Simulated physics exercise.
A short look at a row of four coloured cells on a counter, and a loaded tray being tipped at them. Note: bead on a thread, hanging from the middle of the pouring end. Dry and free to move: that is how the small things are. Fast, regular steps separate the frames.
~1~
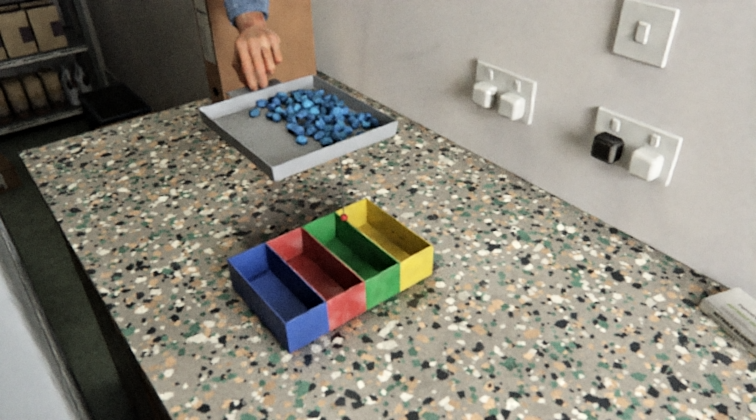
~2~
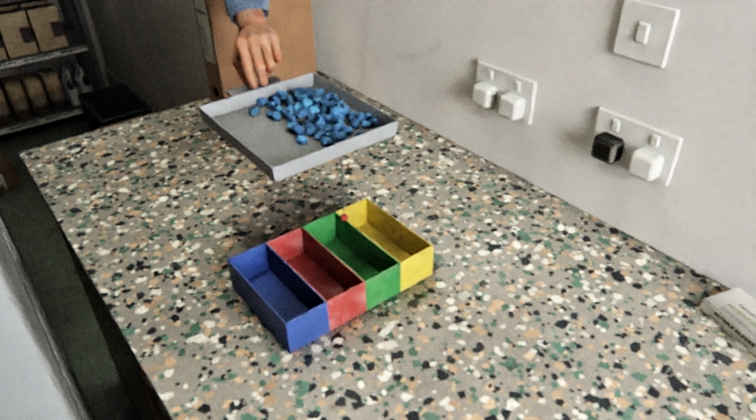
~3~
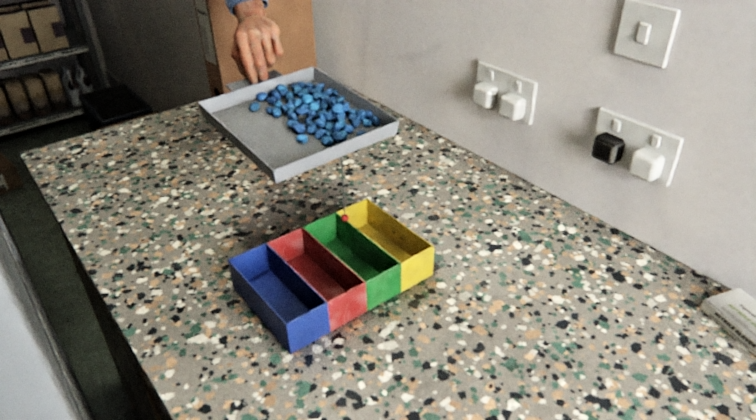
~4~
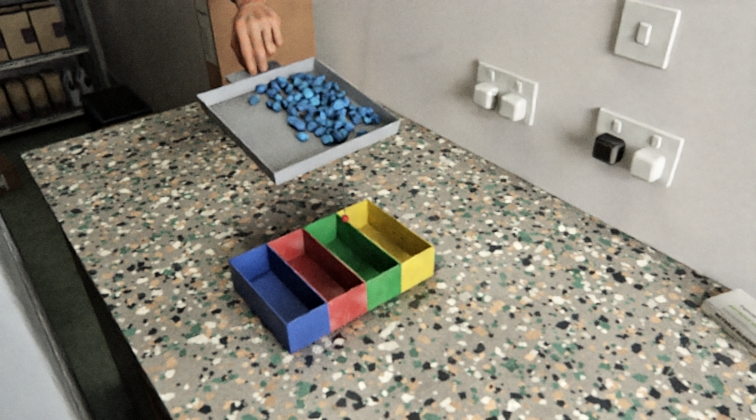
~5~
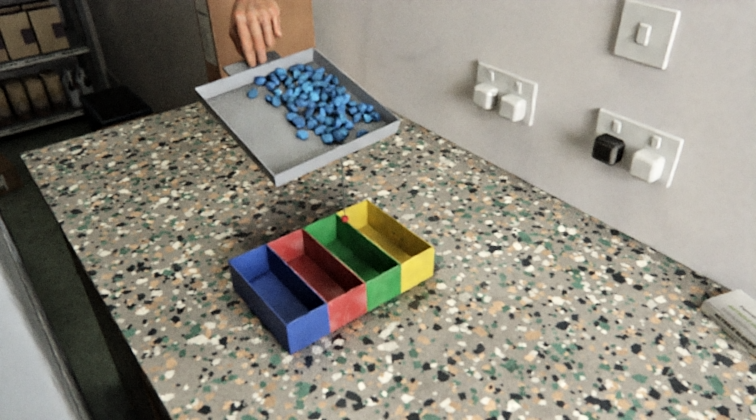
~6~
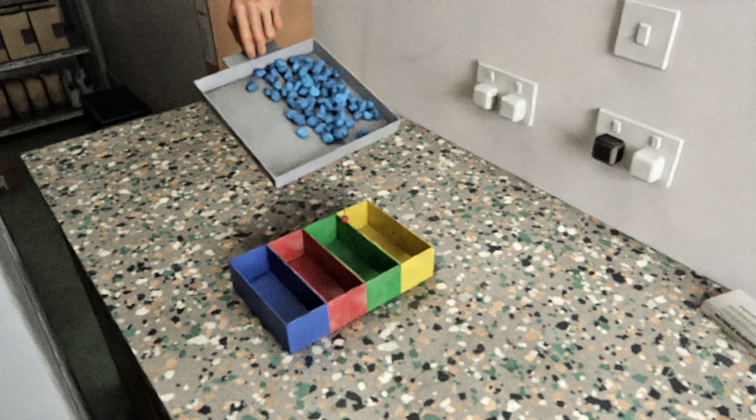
A hand slowly tilts a grey tray of blue stones above four coloured cells.
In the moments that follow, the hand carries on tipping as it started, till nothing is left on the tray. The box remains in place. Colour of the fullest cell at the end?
Red.
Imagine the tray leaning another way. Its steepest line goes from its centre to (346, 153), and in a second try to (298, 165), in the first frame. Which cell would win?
Case 1 - yellow. Case 2 - that red cell.
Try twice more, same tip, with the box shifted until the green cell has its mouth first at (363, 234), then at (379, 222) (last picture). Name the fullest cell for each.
First try: The red one. Second try: The blue cell.
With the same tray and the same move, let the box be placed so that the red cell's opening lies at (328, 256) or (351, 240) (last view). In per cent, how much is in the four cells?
You'd get 100 per cent first and 90 per cent second.
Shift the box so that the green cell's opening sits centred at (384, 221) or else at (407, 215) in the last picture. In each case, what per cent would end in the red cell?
Roughly 30 per cent, then roughly 20 per cent.
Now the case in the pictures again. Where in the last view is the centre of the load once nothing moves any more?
Somewhere around (331, 284) in the final view.
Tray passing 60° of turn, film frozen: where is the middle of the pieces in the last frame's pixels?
The middle of the pieces sits at roughly (330, 138).
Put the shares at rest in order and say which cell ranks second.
The cell in green.
Just after the last frame, tray tipped steeply; every one on the tray.
A moment on, tray tipped right over; roughly half on the tray; roughly a quarter in the red cell; about a tenth in the green cell; just a few in the blue cell; just a few in the yellow cell; about a tenth falling or outside the box.
Further on, tray tipped past a quarter turn; roughly half in the red cell; roughly a quarter in the green cell; about a tenth in the yellow cell; about a tenth in the blue cell; just a few falling or outside the box.
When it is over, tray tipped past a quarter turn; roughly half in the red cell; roughly a quarter in the green cell; about a tenth in the yellow cell; about a tenth in the blue cell; just a few outside the box.
